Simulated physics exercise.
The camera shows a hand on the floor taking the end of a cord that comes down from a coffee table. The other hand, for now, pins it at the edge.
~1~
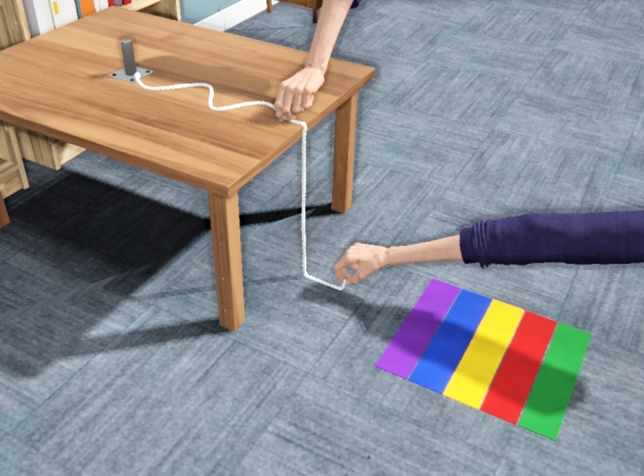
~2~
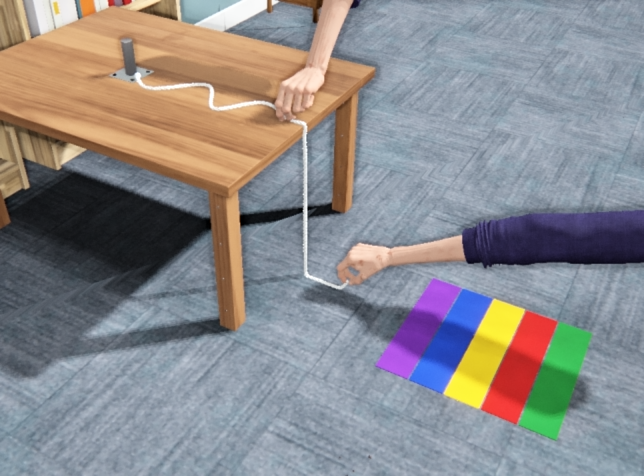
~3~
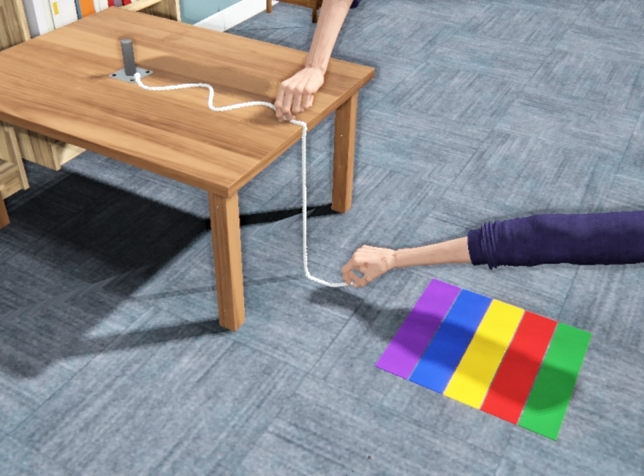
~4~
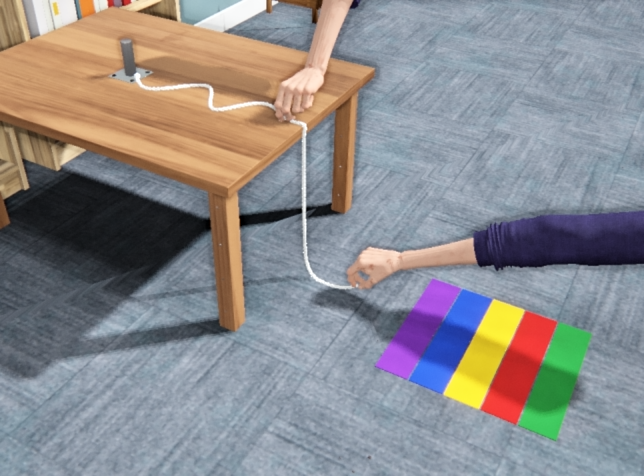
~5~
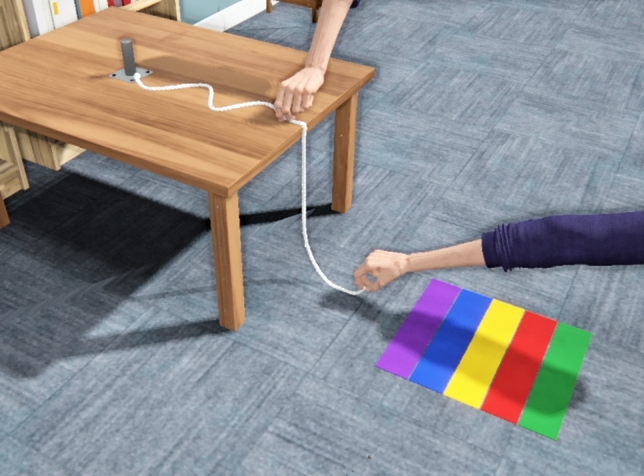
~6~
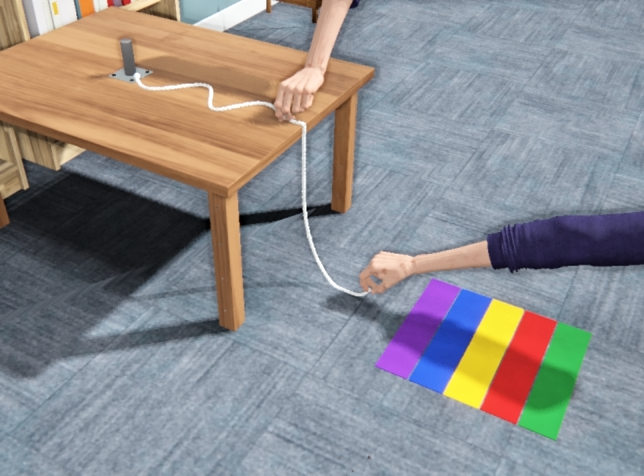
A hand held a white cord down at the edge of a wooden coffee table while another hand, low by the floor, slowly drew the hanging end a little right, toward a color-striped mat.
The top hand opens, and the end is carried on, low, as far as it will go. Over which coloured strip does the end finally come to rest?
Over the red strip.
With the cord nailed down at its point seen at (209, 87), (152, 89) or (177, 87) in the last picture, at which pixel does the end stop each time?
For the three tries you'd see (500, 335), (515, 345) and (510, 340).
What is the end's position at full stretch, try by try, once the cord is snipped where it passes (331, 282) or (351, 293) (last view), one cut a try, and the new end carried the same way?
The pixels are close to (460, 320) and (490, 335), one per try.
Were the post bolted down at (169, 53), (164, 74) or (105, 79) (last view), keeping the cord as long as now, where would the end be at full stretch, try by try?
Near (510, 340), (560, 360) and (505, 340).
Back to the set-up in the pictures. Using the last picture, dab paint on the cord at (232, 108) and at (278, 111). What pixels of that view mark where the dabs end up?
One ends up around (274, 115), the other around (320, 144).
Soon after, end near (467, 325); over blue.
After that, end near (504, 339); over yellow.
At the stop, end near (525, 347); over red. The red one.
